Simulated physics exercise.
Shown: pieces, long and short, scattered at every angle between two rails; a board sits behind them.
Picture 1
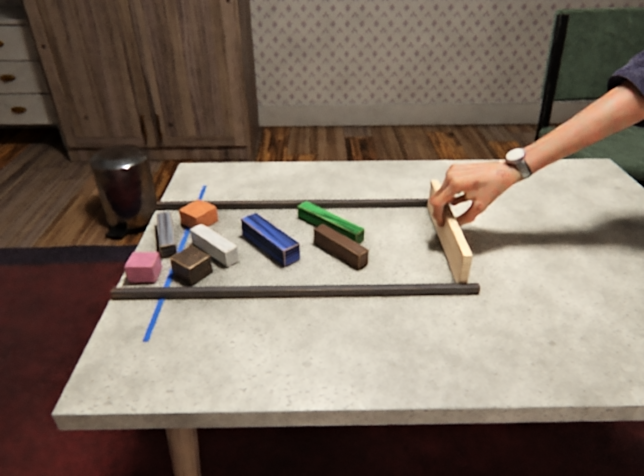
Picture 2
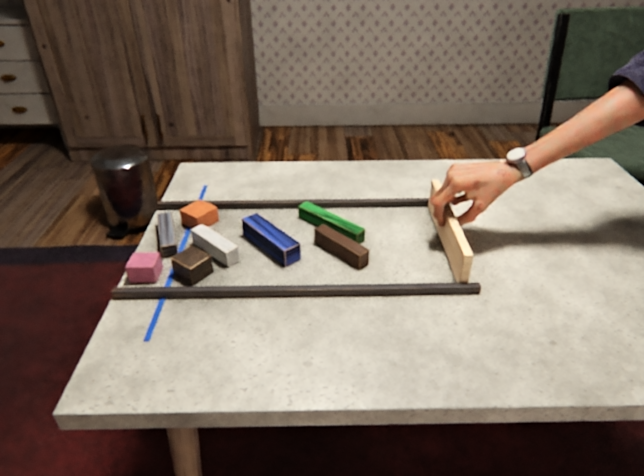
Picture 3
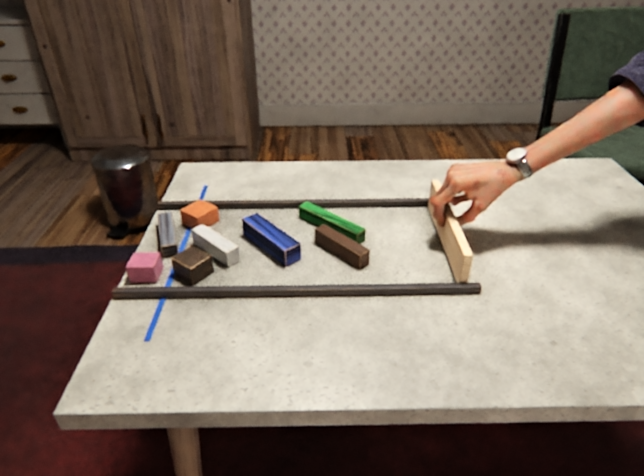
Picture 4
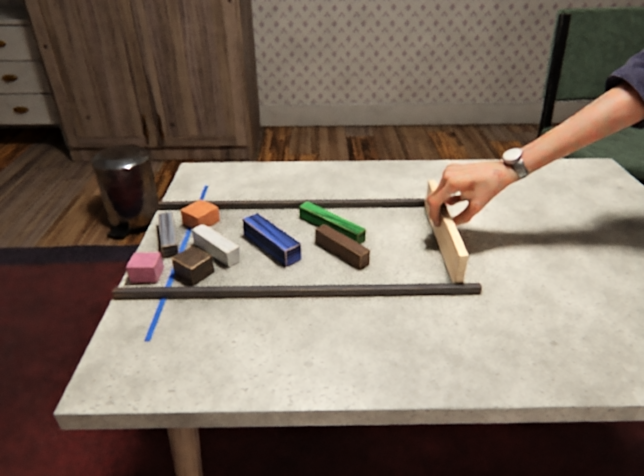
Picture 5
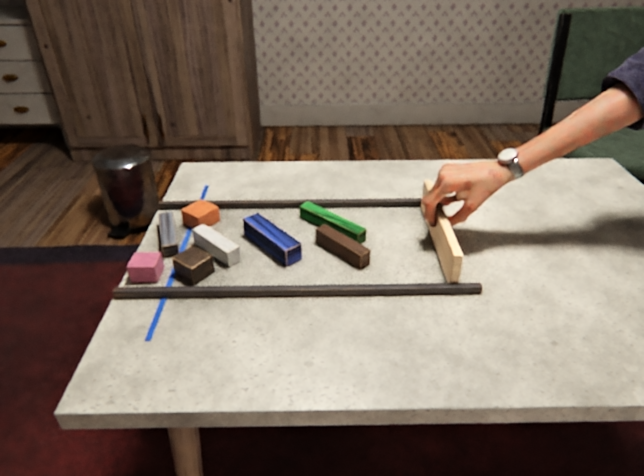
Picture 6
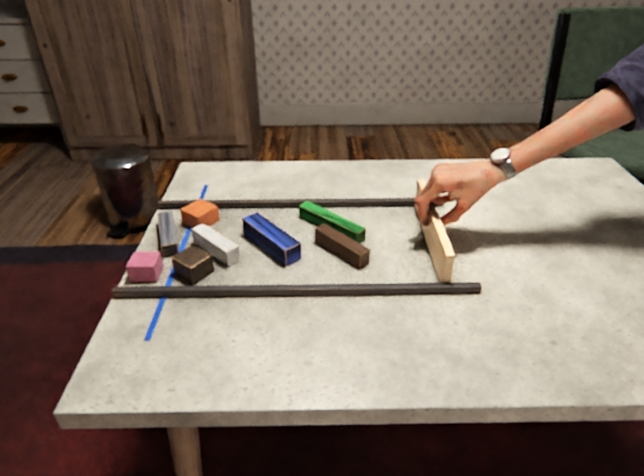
On a pale tabletop, a hand slides an upright wooden board slightly left between two rails, the scattered coloured blocks lying still.
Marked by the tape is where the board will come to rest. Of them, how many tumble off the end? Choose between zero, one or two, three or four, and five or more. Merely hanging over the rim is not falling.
The count is three or four.
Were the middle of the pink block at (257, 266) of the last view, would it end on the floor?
So it does not drop, then.
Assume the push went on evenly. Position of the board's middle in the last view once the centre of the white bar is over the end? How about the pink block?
The middle is at (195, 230) when it's the white bar, and at (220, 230) when it's the pink block.
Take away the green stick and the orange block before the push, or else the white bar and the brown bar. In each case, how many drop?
1 and 2.
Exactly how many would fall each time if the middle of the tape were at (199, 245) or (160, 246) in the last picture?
In the first try the count is 2, and in the second it is 6.
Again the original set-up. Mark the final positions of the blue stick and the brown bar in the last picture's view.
I'd put one at around (140, 248) and the other at around (159, 251).
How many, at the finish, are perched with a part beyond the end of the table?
That'd be 2.
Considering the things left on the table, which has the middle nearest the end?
The blue stick is the one.
Soon after, none off yet; pink block at rest near (145, 266); grey stick at rest near (168, 233); orange block at rest near (200, 215).
Then, none off yet; pink block moved about its own width near (124, 267); grey stick moved a little near (145, 234); orange block moving near (192, 215).
At rest, the number that fall off is three or four; fallen, white bar, black block, grey stick and pink block.
